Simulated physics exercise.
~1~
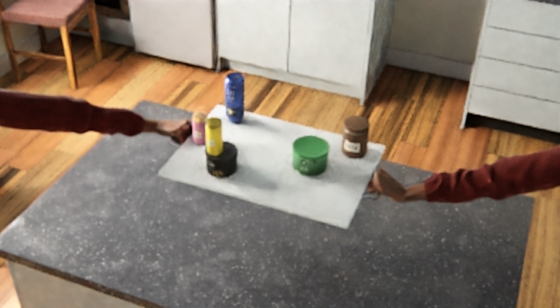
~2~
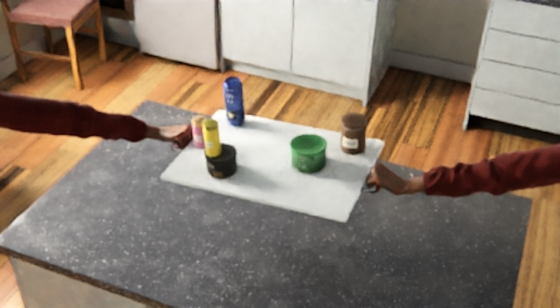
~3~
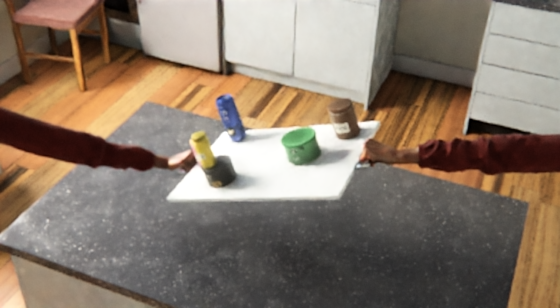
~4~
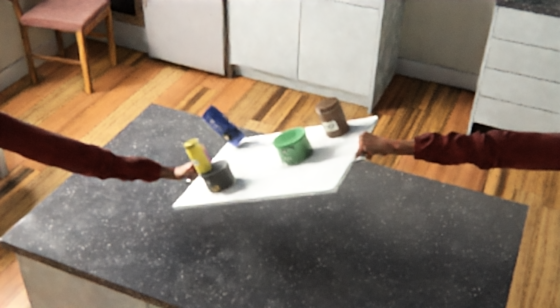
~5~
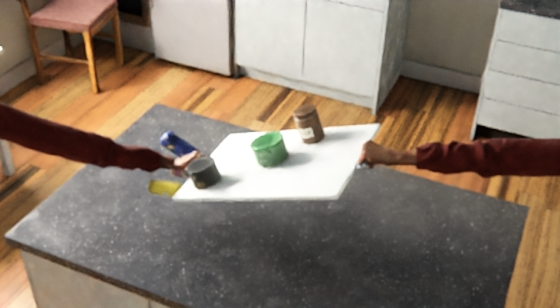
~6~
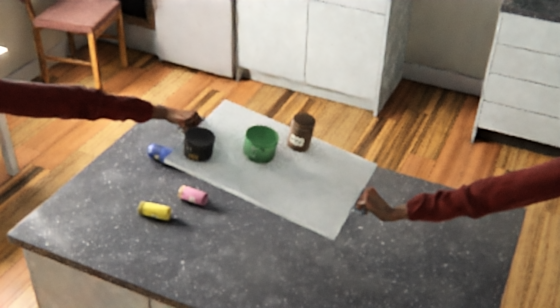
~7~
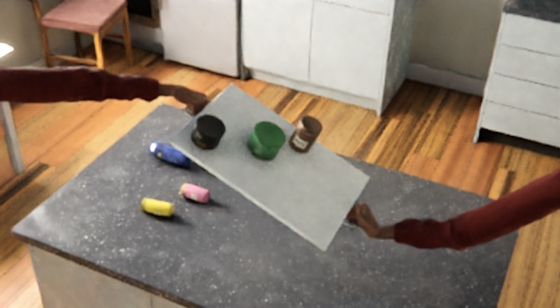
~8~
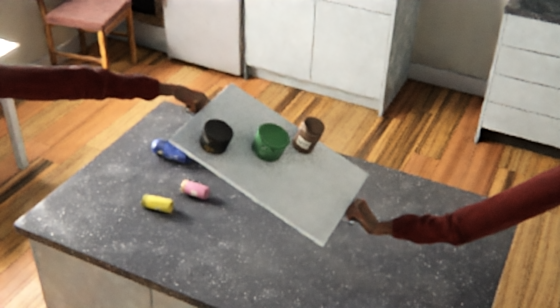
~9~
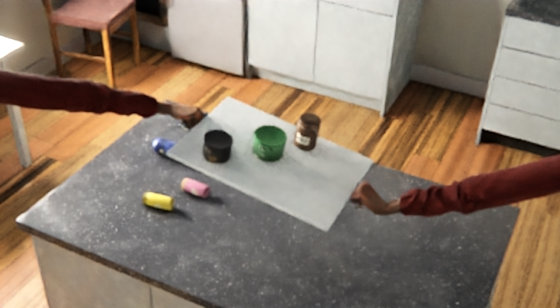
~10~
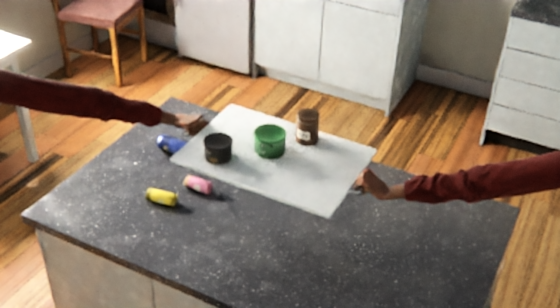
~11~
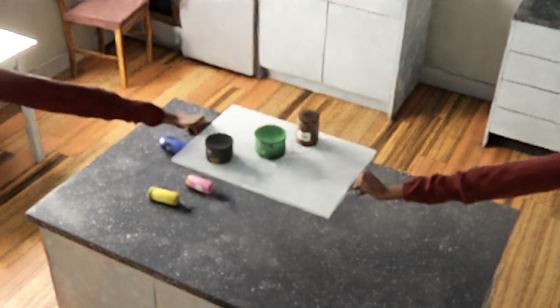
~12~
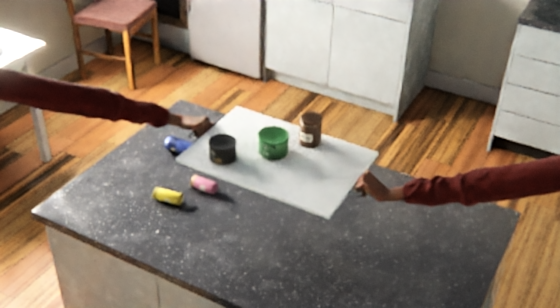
A white rimless board, held by two hands in dark red sleeves above a speckled grey counter, is seen from above in a wooden-floored kitchen. It carries a blue can at the back, pink and yellow shakers and a black tub at left, a green tub near the middle and a brown jar at right. The board tips steeply down to the left, and the can and both shakers topple and drop onto the counter, while the jar and green tub slide left. It then tilts right and levels, leaving both tubs and the upright jar aboard.
